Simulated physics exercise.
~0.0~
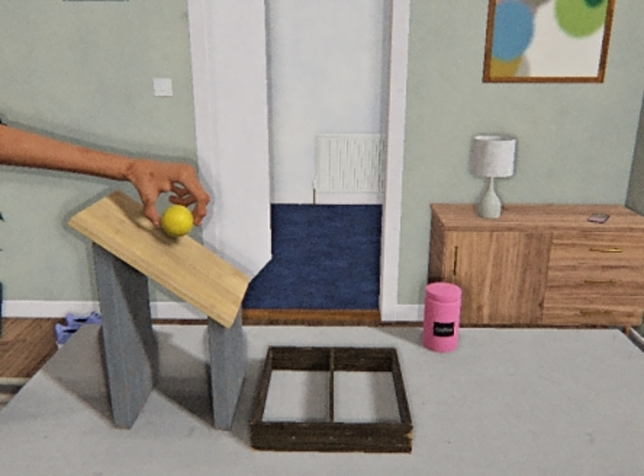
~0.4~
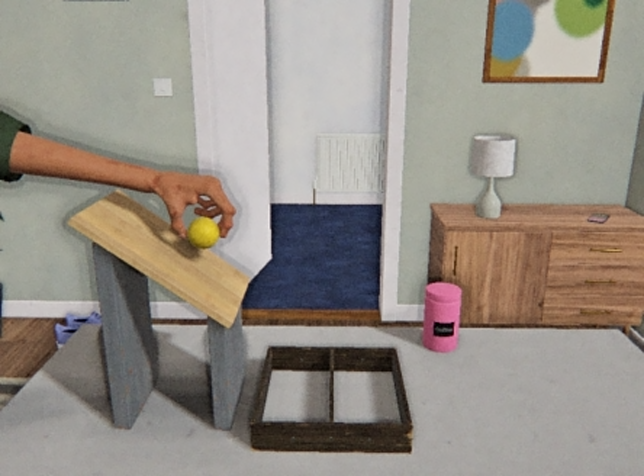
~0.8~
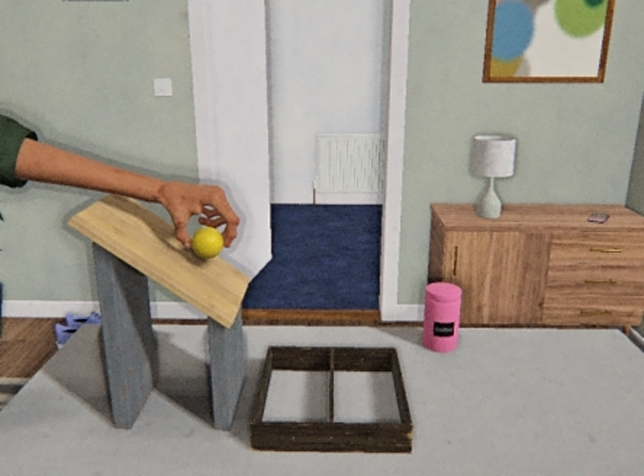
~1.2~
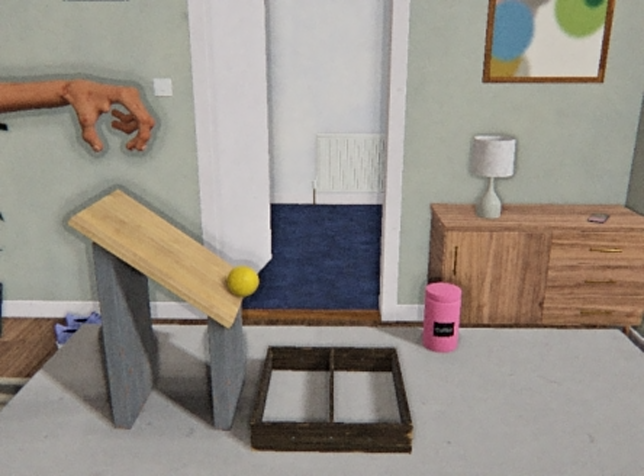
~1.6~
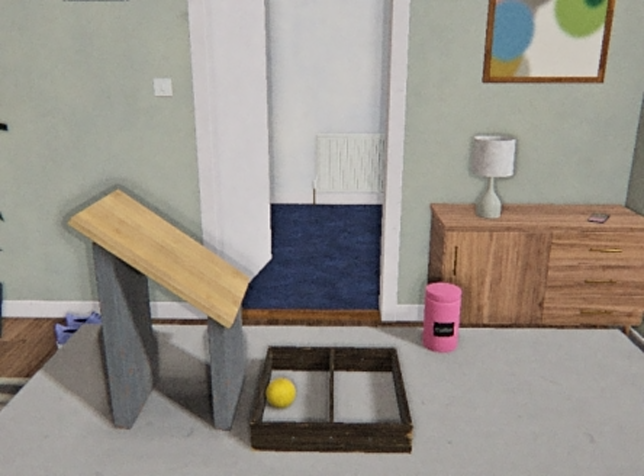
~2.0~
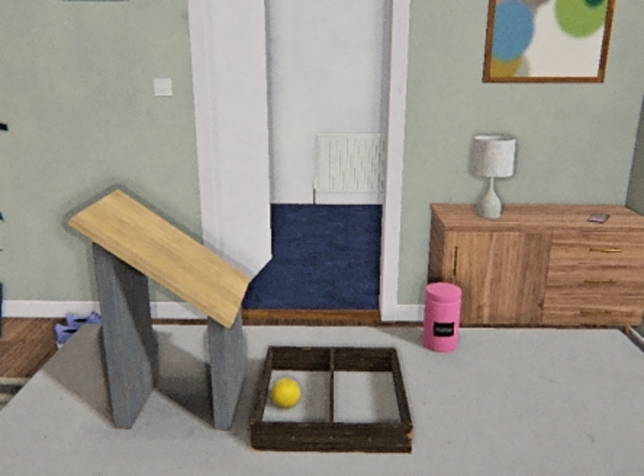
A hand held a small yellow ball over a slanted wooden board, moved it down toward the lower end, then let go and drew back. The ball dropped into the near left section of a divided tray and stayed there, while a pink jar stood still.
